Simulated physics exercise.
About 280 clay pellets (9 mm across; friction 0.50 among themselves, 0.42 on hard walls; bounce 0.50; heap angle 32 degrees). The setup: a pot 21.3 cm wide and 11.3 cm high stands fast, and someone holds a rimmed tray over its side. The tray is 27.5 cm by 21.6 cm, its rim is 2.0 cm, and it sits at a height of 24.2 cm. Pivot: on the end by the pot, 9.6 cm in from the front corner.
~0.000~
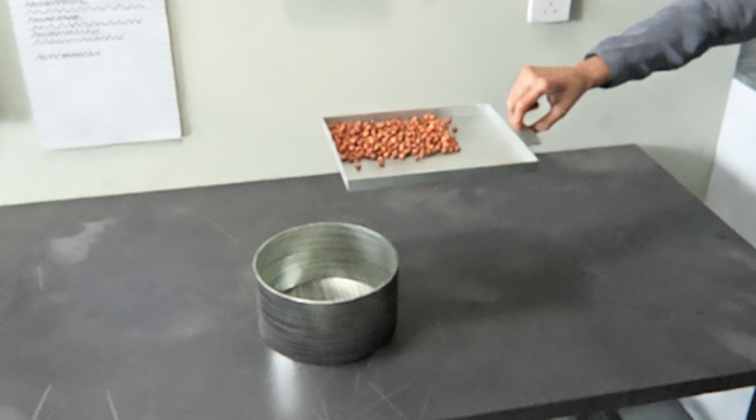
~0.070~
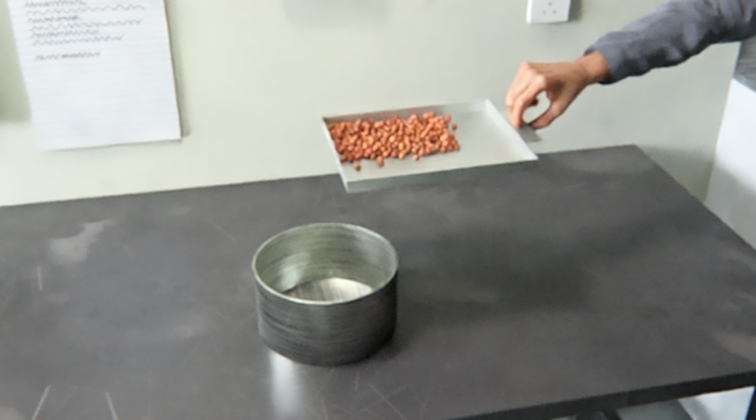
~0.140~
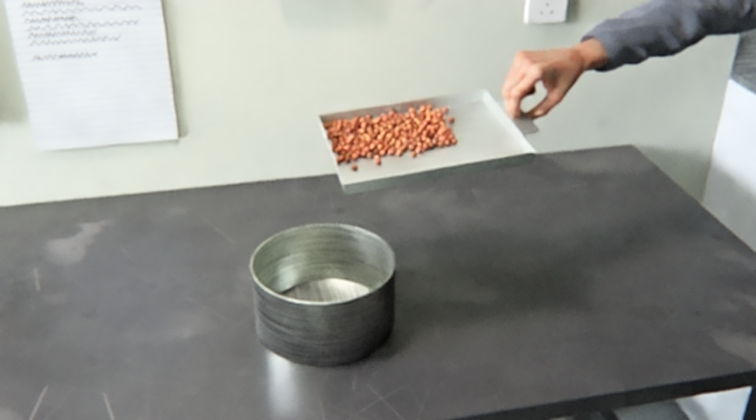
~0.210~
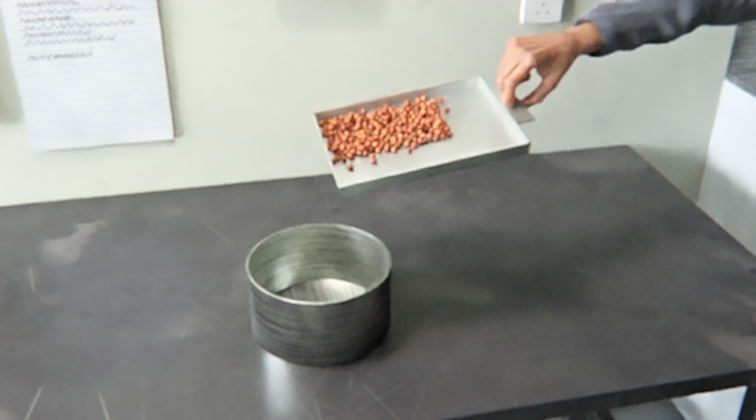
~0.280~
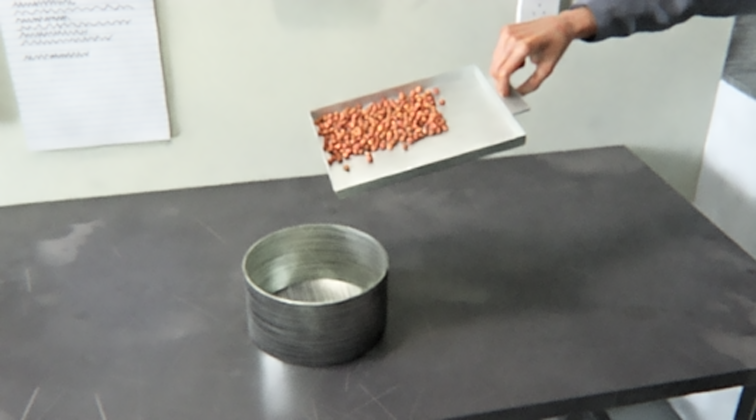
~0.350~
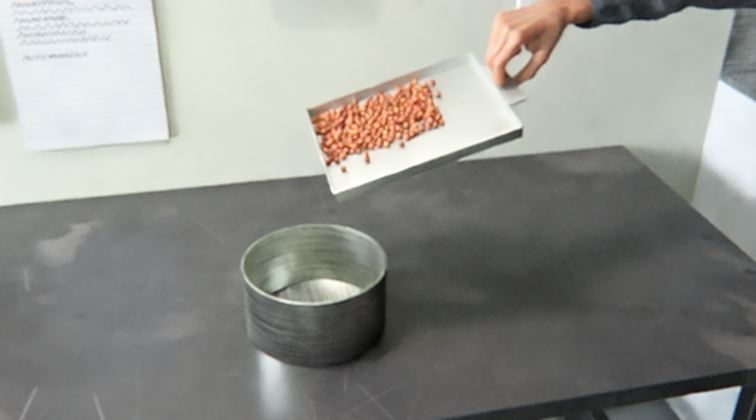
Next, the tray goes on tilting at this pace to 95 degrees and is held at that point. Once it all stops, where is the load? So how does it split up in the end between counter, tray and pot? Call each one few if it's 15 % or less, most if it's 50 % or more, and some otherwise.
I'd say counter few, tray few, pot most.
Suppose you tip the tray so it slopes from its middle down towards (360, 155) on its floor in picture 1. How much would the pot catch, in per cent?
Estimate: Some 55 per cent.
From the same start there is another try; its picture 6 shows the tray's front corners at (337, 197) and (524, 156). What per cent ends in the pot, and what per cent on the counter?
Per cent by place - pot 85, counter 15.
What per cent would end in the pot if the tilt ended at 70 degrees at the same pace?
Roughly 5 %.
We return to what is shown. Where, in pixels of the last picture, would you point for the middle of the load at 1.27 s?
Expected load position: Near (334, 144).
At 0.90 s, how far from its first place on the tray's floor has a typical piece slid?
Displacement on the tray: About 7 cm.
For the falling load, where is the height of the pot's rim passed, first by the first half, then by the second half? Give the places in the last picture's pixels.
I'd mark about (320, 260) for the first half, then (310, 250) for the second.
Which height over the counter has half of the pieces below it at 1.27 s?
Some 28 cm.
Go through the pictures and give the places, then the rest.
In the first picture, tray tilt 0 degrees, front corners at (349, 179) and (536, 160); middle of the pieces at (390, 137); pot at (326, 260).
In the second picture, tray tilt 1 degrees, front corners at (348, 180) and (536, 158); middle of the pieces at (389, 136).
In the third picture, tray tilt 5 degrees, front corners at (345, 183) and (533, 150), lowest corner left front; middle of the pieces at (386, 132).
In the fourth picture, tray tilt 10 degrees, front corners at (340, 186) and (528, 142), lowest corner left front; middle of the pieces at (381, 128).
In the fifth picture, tray tilt 14 degrees, front corners at (337, 188) and (524, 133), lowest corner left front; middle of the pieces at (377, 124).
In the sixth picture, tray tilt 19 degrees, front corners at (335, 191) and (521, 126), lowest corner left front; middle of the pieces at (374, 120); pot at (315, 261). Its pace works out near 65 degrees a second.
Then, at 0.90 s, tilt 55 degrees; the tray holds 100 %, the pot 0 %.
After 1.27 s, tilt 79 degrees; the tray holds 95 %, the pot 5 %.
Then, at 1.72 s, tilt 95 degrees; the tray holds 30 %, the pot 15 %.
By 2.8 s all is still; counter 5 %, tray 0 %, pot 95 %.
